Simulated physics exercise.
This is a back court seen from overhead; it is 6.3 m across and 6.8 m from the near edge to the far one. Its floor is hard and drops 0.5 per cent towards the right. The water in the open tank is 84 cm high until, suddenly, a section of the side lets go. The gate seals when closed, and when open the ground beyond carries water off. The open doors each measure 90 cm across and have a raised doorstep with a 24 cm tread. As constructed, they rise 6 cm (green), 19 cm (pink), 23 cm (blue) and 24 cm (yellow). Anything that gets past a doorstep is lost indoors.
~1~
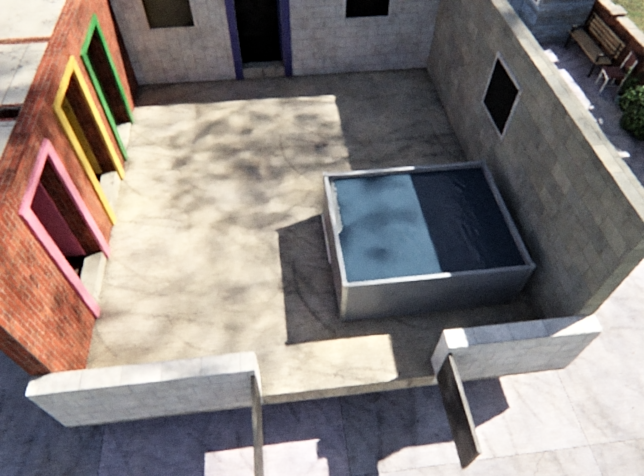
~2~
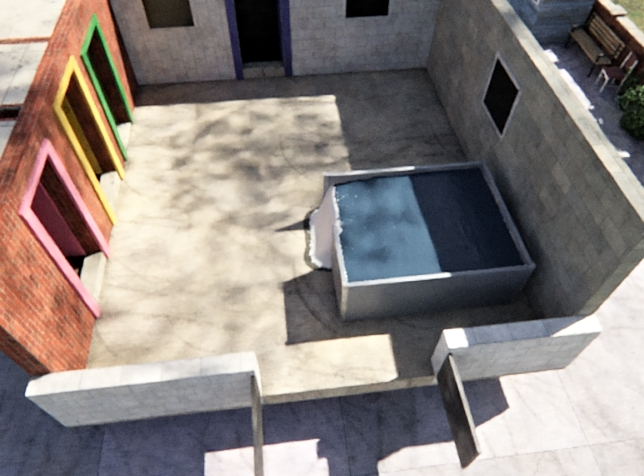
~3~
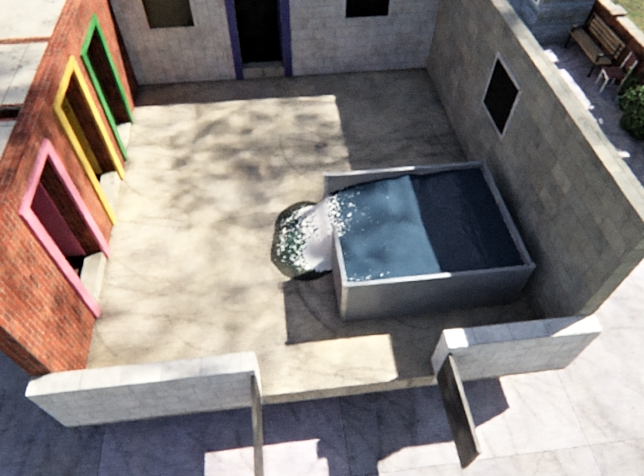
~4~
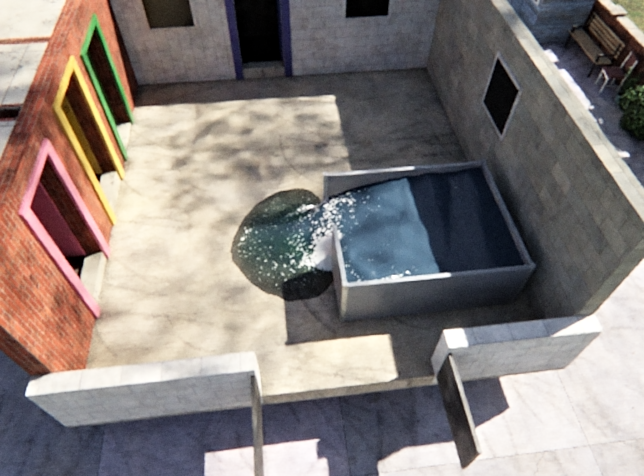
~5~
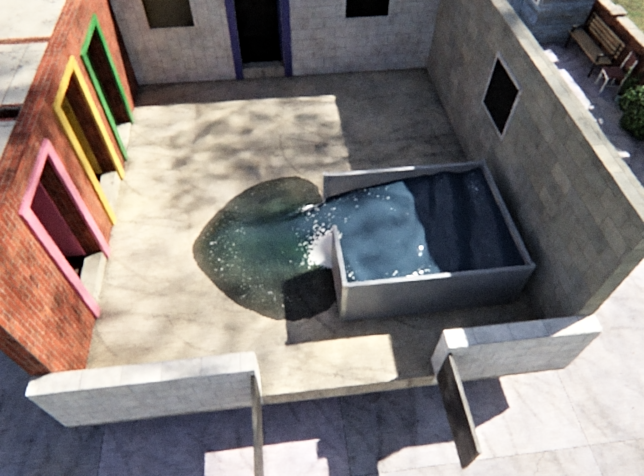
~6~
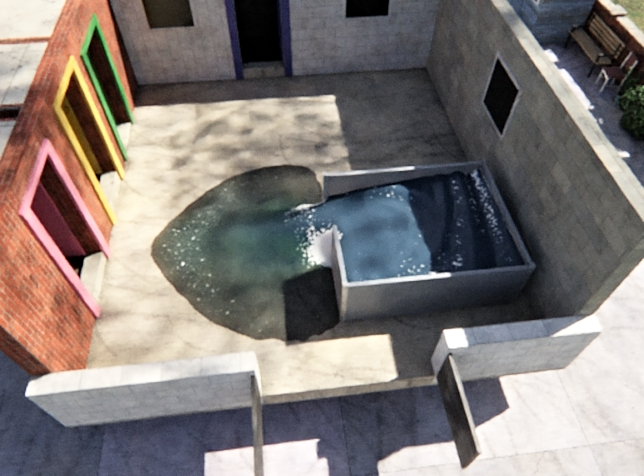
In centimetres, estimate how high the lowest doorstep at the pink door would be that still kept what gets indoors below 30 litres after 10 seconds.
It comes to roughly 25 cm.
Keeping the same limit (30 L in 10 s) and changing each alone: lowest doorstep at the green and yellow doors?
About 12.0 cm at green and 23 cm at yellow.
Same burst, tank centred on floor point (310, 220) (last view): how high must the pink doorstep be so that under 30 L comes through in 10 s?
A minimum of about 16 cm.
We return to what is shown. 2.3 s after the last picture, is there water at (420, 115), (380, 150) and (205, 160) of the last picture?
Status: Clear / clear / submerged.
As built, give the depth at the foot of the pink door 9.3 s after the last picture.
About 7.5 centimetres.
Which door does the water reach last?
Door: Blue.
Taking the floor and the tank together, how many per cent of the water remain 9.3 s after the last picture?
Roughly 88 per cent of the water.
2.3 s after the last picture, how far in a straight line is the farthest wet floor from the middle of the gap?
5.6 m.
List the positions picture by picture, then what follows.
In the first picture, still water, 84 cm deep, in the open tank at (420, 221); the pink door at (76, 242) is dry.
In the second picture, the front is at (309, 261), 0.4 m from the gap at (331, 227); 0.3 m2 of floor is wet, 84 cm left at the back.
In the third picture, water pours out at (331, 228) and has run 0.9 m, to (278, 261); about 13 cm deep outside, 84 cm at the back.
In the fourth picture, the gap is at (331, 229), the front 1.5 m out at (236, 249); the back of the open tank holds 84 cm.
In the fifth picture, the gap is at (331, 229), the front 2.1 m out at (197, 250); the back of the open tank holds 84 cm.
In the sixth picture, the gap is at (331, 229), the front 2.7 m out at (158, 256); the back of the open tank holds 78 cm; 0.9 m in a straight line remain to the pink door at (76, 242).
Then, 0.7 s after the last picture water covers 40 % of the floor, deepest (49 cm) near (324, 233); 29 cm at the pink door, 5 litres in over its 19 cm doorstep.
Then, 2.3 s after the last picture water covers 50 % of the floor, deepest (34 cm) near (138, 93); 26 cm at the pink door, 79 litres in over its 19 cm doorstep.
Then, 9.3 s after the last picture water covers 95 % of the floor, deepest (18 cm) near (484, 219); 8 cm at the pink door, 101 litres in over its 19 cm doorstep.
At the pink door as built, the water peaked near 34 cm, 1.5 s after the last picture.
Run again over the same 10 s with other heights there, 52 litres in over 22.5 cm, 4 litres over 30.5 cm. The limit of 30 litres is kept from about 25 cm up.
